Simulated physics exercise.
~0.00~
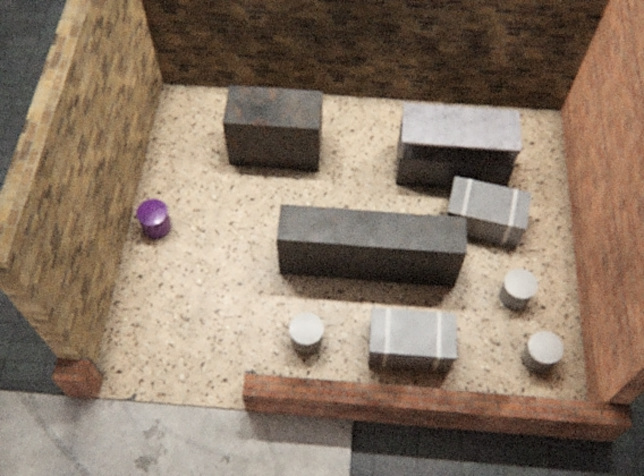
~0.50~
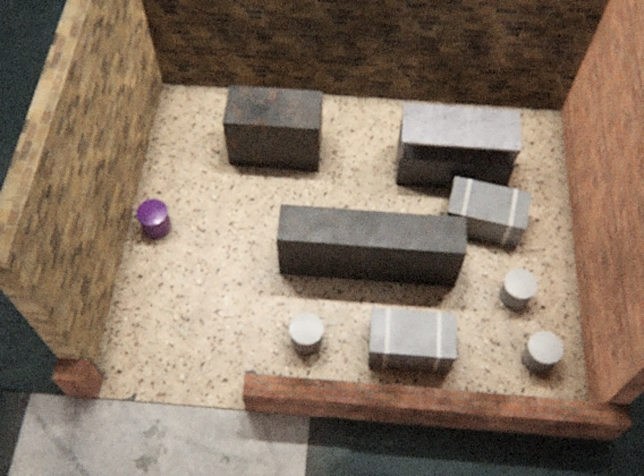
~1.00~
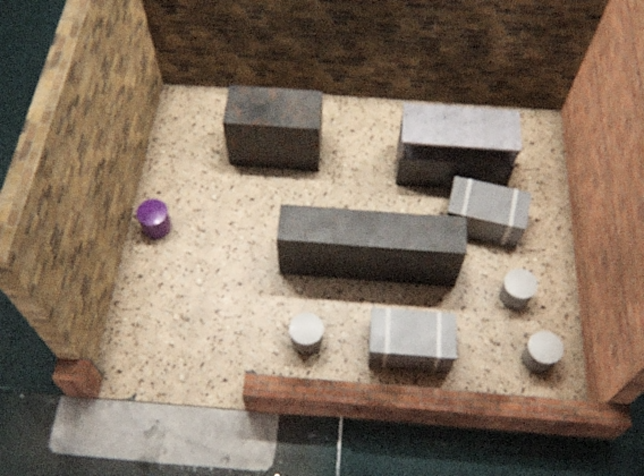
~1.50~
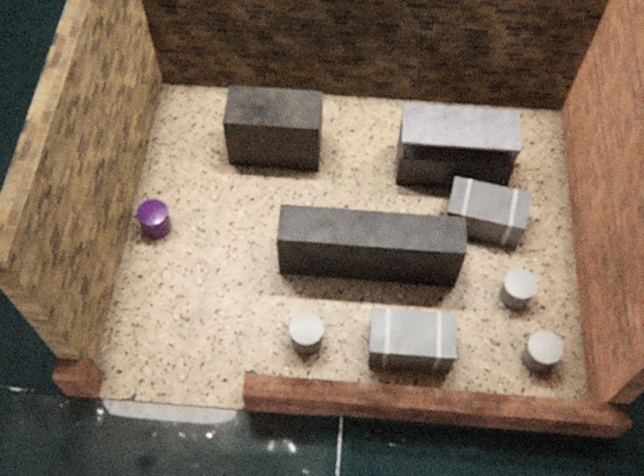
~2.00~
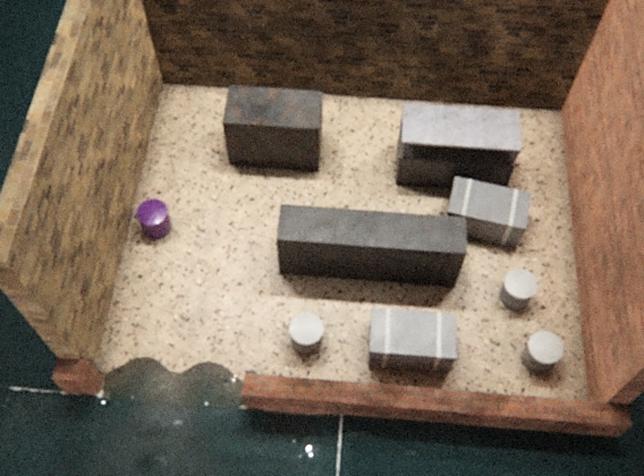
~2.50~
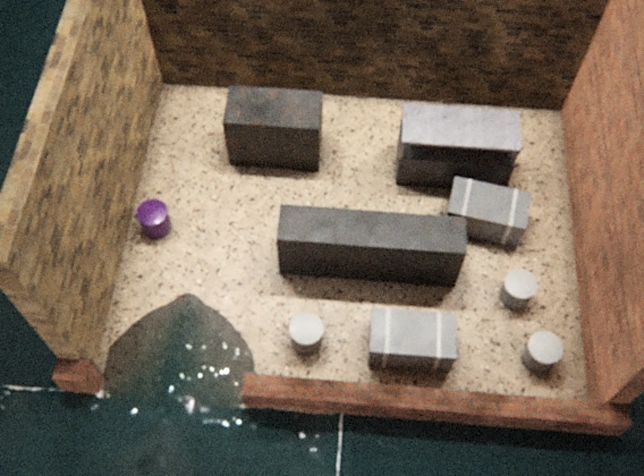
In a walled room, dark water creeps through the front gap as the objects stay still.
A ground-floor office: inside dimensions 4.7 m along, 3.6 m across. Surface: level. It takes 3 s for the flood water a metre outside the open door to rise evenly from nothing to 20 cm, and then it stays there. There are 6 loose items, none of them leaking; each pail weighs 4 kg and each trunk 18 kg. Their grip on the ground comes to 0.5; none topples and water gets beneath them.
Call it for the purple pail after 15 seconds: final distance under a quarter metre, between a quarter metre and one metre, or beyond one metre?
Beyond one metre.
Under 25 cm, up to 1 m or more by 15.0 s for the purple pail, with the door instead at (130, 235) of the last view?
Then the purple pail would have gone a long way.
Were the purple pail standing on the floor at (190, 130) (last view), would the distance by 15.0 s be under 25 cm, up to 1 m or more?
Outcome - it ends up well away.
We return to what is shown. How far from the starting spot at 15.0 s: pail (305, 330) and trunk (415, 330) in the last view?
60 cm, 140 cm.
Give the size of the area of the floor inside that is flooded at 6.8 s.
That flooded area is roughly 12.0 m2.
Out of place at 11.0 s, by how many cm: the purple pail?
Roughly 400 centimetres by that point.
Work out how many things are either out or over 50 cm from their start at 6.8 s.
By then 1.
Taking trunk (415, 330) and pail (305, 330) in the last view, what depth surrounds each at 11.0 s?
Roughly 5 and 2 cm.
After 3.5 s the purple pail is near (152, 211), 0.0 m from its start, aground; 0 afloat.
After 6.8 s the purple pail is near (294, 97), 2.1 m from its start, afloat; 1 afloat.
After 11.0 s the purple pail is near (572, 265), 4.2 m from its start, afloat; 4 afloat.
After 15.0 s the purple pail is near (303, 364), 2.3 m from its start, afloat; 6 afloat.
